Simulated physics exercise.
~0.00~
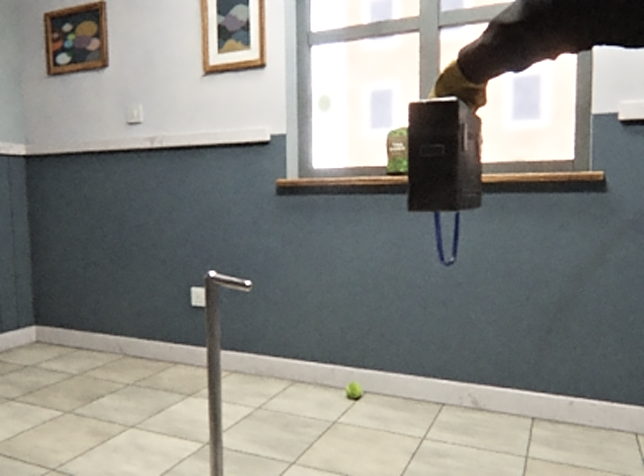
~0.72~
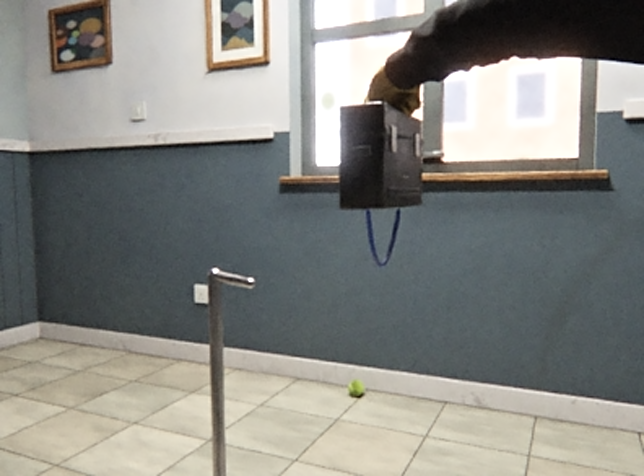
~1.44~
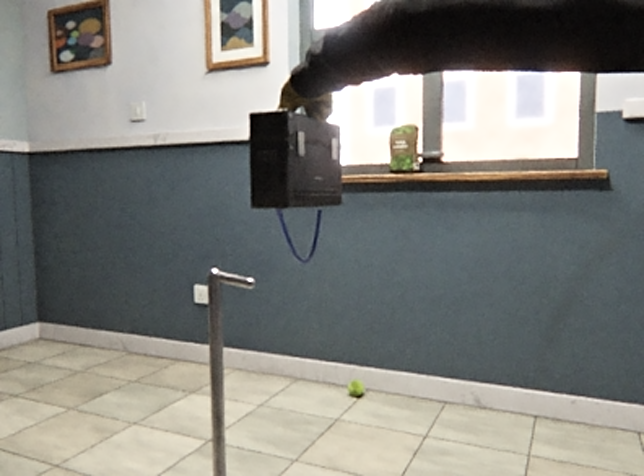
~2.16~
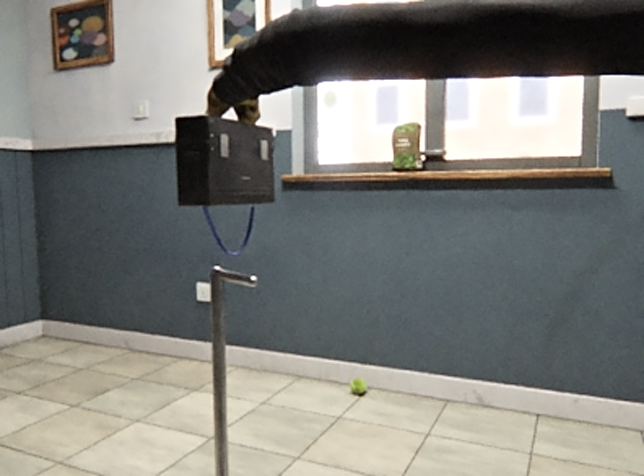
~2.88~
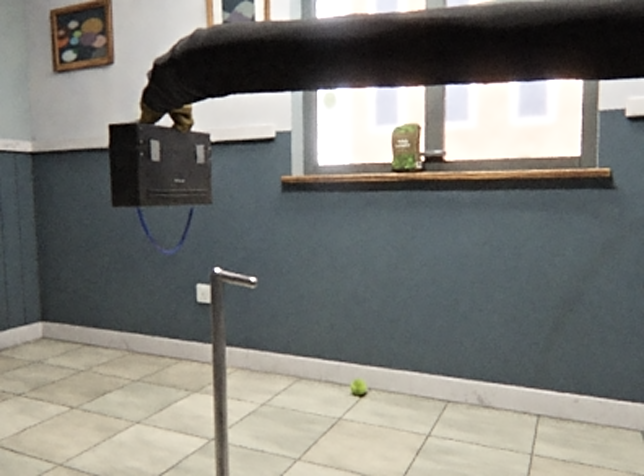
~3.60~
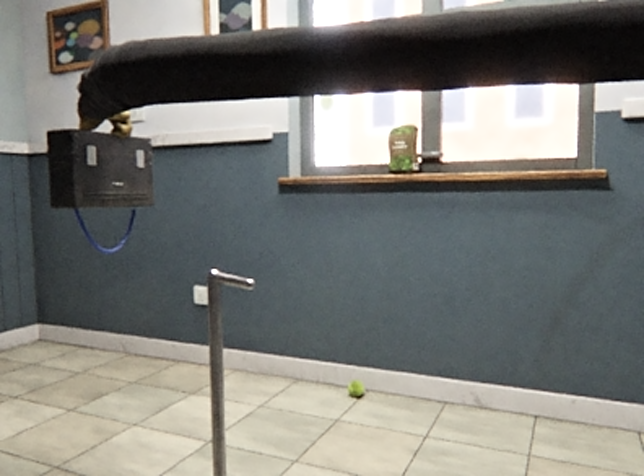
In a room with blue-grey walls, a gloved hand carries a black case leftward, its blue loop passing clear above a hooked post.
